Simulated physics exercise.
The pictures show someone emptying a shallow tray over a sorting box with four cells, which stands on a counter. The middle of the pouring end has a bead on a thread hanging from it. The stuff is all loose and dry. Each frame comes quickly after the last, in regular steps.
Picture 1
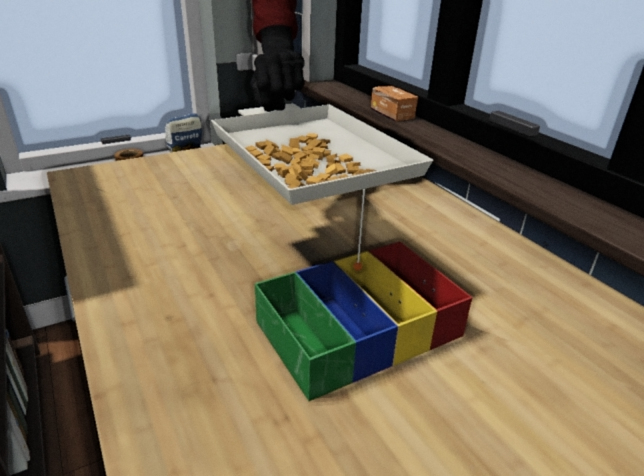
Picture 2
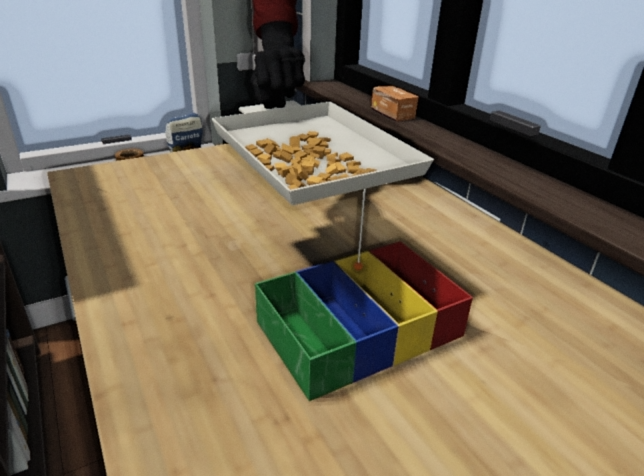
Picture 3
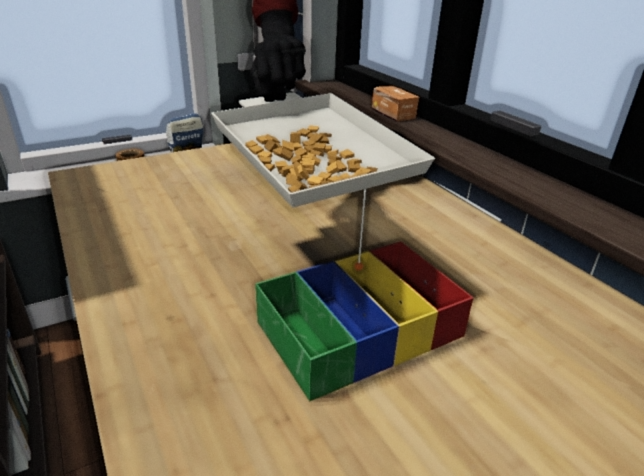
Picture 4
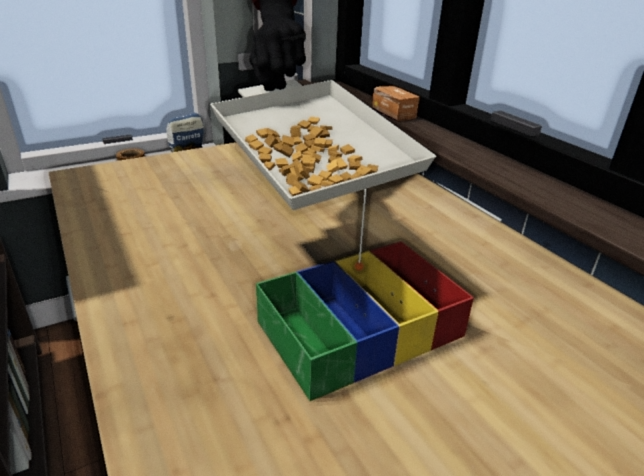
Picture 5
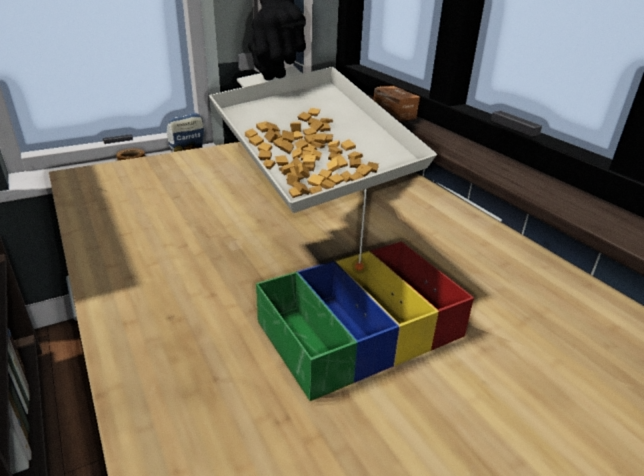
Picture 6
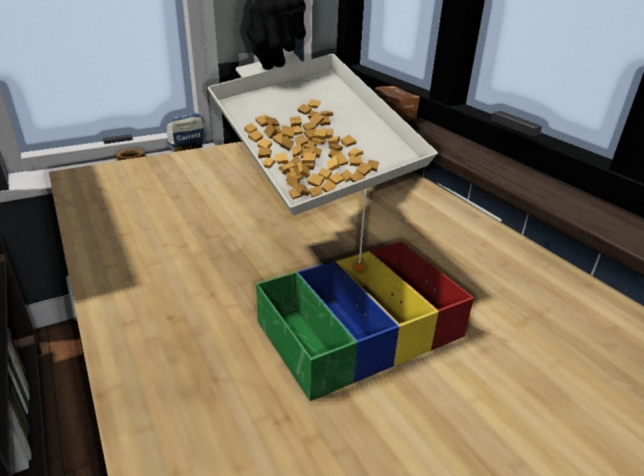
A pale wooden counter near bright windows is seen from above at an angle, and the view stays still. A shallow white tray of golden-brown cereal squares hangs over a sorting box with green, blue, yellow and red cells from left to right, a small bead dangling on a thread between them. A dark-gloved hand behind the tray steadily raises its far end, the near edge dips leftward, and the cereal shifts slightly.
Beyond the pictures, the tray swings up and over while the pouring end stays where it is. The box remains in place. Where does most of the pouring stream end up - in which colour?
In the green one.
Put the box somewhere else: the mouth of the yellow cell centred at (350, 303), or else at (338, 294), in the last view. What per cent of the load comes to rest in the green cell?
Roughly 10 % and 0 %.
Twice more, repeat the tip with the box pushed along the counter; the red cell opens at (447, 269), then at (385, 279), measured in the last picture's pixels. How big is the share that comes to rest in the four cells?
You'd get 30 per cent first and 100 per cent second.
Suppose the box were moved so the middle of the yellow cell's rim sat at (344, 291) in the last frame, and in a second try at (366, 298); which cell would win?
First try: The blue cell. Second try: Blue.
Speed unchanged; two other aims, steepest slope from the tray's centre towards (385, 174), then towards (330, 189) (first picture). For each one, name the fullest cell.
First: The red cell. Second: That green cell.
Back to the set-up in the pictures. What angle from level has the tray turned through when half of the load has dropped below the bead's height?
That happens at close to 100 degrees.
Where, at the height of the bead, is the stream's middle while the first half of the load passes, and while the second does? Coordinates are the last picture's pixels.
At about (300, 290), then at (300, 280).
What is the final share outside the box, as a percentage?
I'd put it at about 0 percent.
Just after the last frame, tray tipped steeply; every one on the tray.
A moment on, tray tipped past a quarter turn; roughly a quarter on the tray; roughly two thirds in the green cell; about a tenth in the blue cell; roughly a quarter falling or outside the box.
Further on, tray tipped past a quarter turn; the larger part in the green cell; about a tenth in the blue cell; just a few falling or outside the box.
When it is over, tray tipped past a quarter turn; the larger part in the green cell; about a tenth in the blue cell; not one in the yellow cell; not one in the red cell; just a few outside the box.
